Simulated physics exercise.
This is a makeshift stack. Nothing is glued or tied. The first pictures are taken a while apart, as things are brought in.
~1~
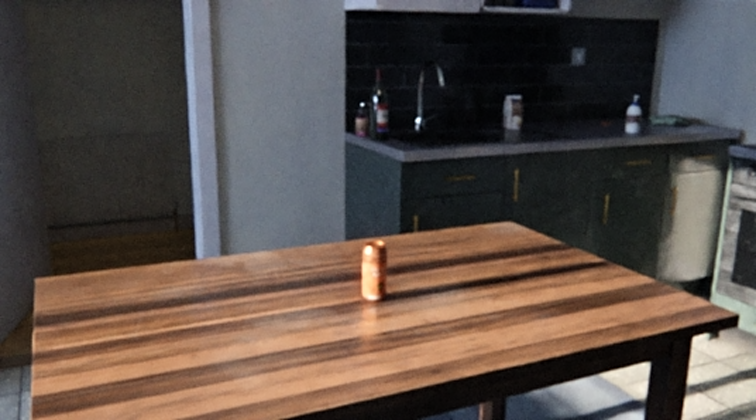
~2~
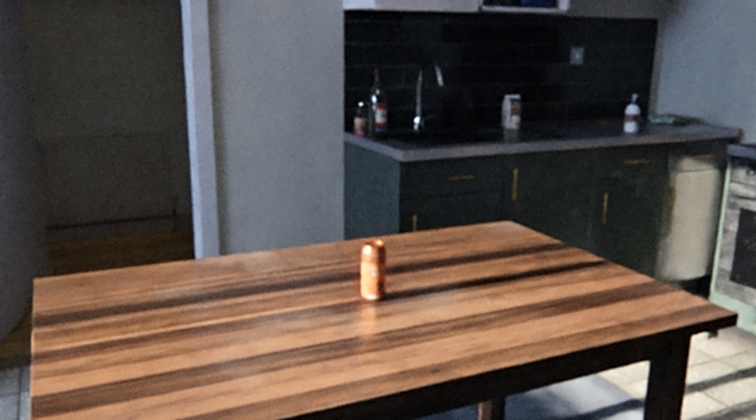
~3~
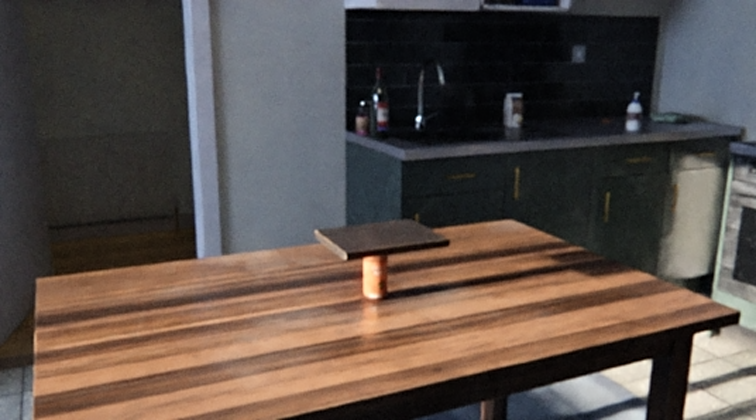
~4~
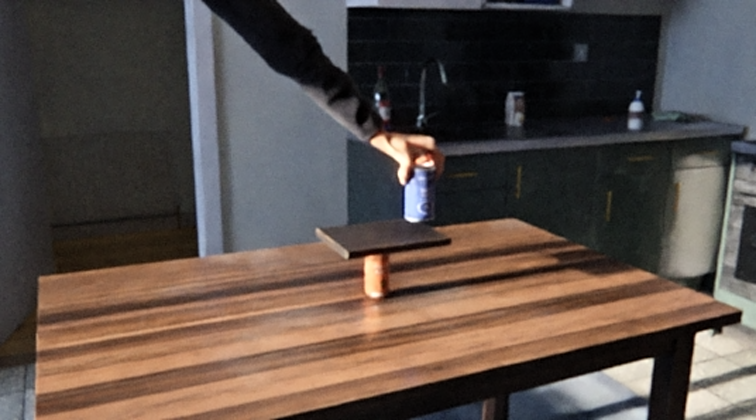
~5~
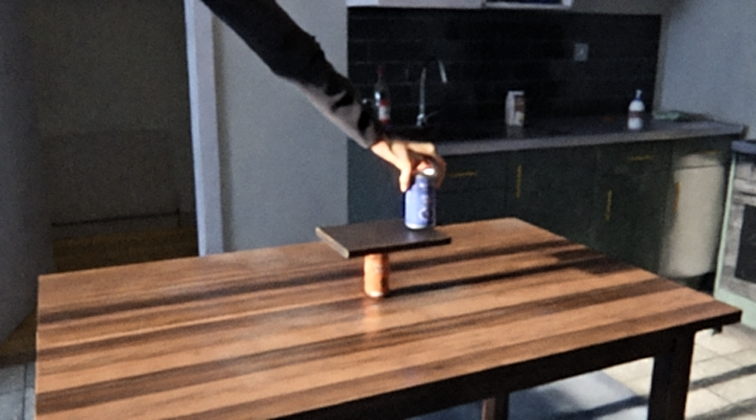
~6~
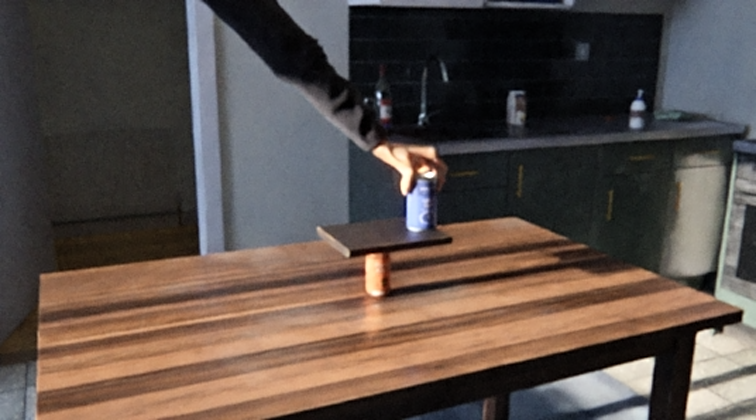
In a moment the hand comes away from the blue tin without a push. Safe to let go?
Here the stack comes apart.
Then, 0.40 s later than the last frame, blue tin now fallen; black board tilted by 65°.
Then, 0.50 s later than the last frame, black board on its side.
Then, 1.00 s later than the last frame, black board now fallen.
When it is over, fallen, blue tin and black board; orange can as before. The stack gives way.
